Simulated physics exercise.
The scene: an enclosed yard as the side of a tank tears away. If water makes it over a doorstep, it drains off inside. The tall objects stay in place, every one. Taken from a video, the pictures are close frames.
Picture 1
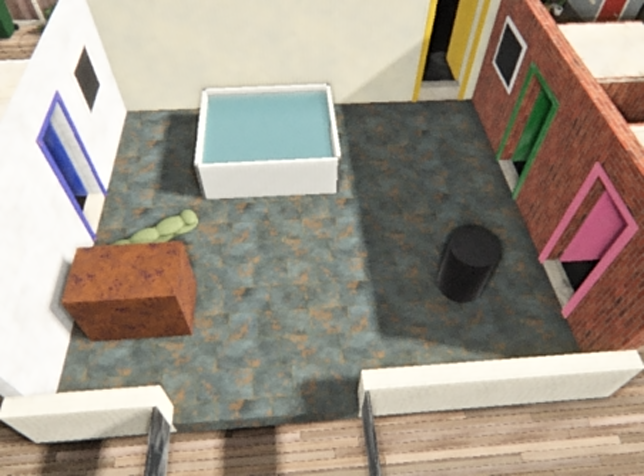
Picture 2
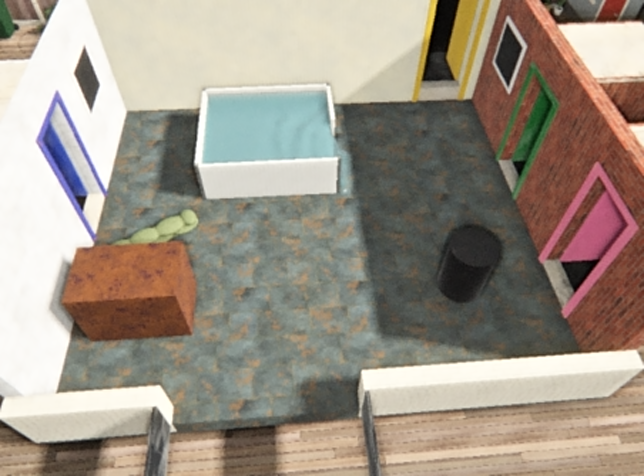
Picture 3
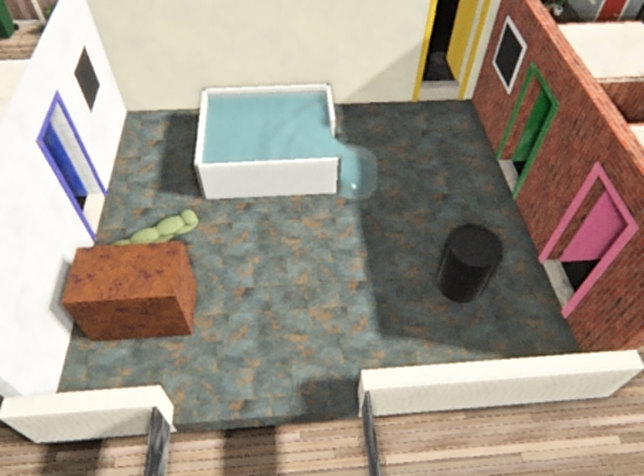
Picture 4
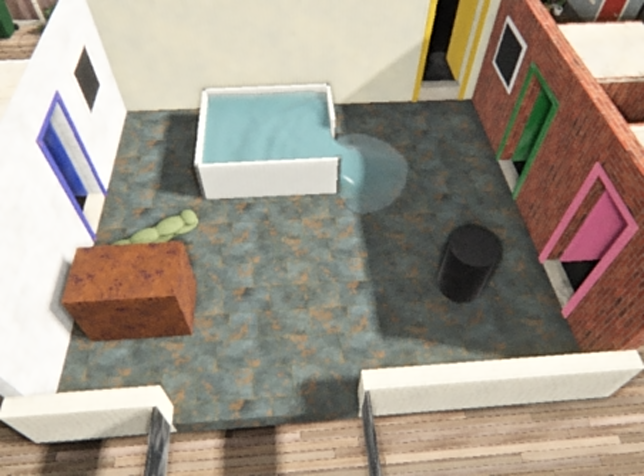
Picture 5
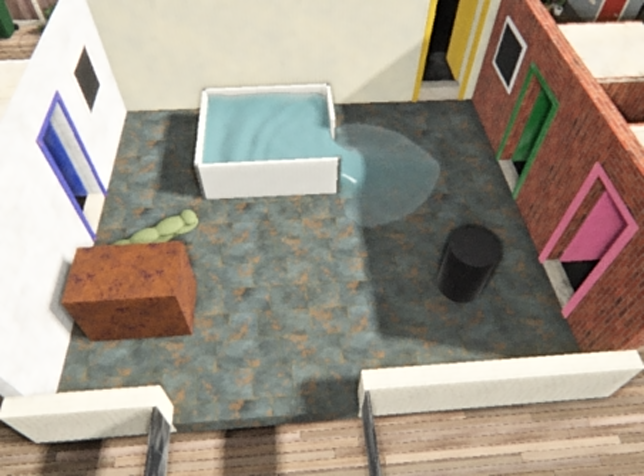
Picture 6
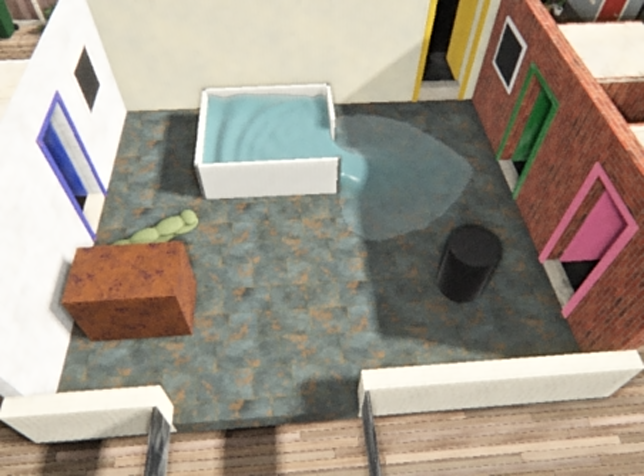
Water pours from the right side of a white tank and spreads across the yard floor.
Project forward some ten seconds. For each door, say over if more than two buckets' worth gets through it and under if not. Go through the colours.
The pink door will top two buckets. The green door will top two buckets. The yellow door will not top two buckets. The blue door will not top two buckets.
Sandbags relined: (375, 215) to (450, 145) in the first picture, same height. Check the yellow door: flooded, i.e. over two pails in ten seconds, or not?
Well, I'd say the yellow door gets past the limit.
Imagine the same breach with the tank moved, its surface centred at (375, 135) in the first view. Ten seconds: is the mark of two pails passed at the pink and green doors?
Pink: Below the mark; green: Above the mark.
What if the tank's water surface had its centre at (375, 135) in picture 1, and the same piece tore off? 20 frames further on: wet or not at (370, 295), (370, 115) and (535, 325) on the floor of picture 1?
Going through them in turn: Still bare, waterlogged and waterlogged.
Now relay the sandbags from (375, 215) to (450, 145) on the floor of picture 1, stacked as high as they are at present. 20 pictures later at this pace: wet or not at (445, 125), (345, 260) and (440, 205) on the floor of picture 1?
Going through them, they'd be waterlogged, then waterlogged, then waterlogged.
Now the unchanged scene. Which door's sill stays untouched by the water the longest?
That would be the blue door.
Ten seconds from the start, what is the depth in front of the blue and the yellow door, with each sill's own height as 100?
Estimate, in order: 10 and 30 percent.
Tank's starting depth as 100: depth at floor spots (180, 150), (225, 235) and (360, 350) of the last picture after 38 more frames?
Approx. values, in order: 0 %, 0 %, 6 %.
A moment on, water covers 30 % of the floor; the pink door not reached, the green door over two buckets in, the yellow door wet at the sill, nothing in, the blue door not reached.
Next, water covers 35 % of the floor; the pink door under two buckets in, the green door far over two buckets in, the yellow door wet at the sill, nothing in, the blue door not reached.
Then, water covers 40 % of the floor; the pink door over two buckets in, the green door far over two buckets in, the yellow door wet at the sill, nothing in, the blue door not reached.
Later, water covers 65 % of the floor; the pink door over two buckets in, the green door far over two buckets in, the yellow door wet at the sill, nothing in, the blue door not reached.
In the end, water covers 95 % of the floor; the pink door over two buckets in, the green door far over two buckets in, the yellow door wet at the sill, nothing in, the blue door wet at the sill, nothing in.
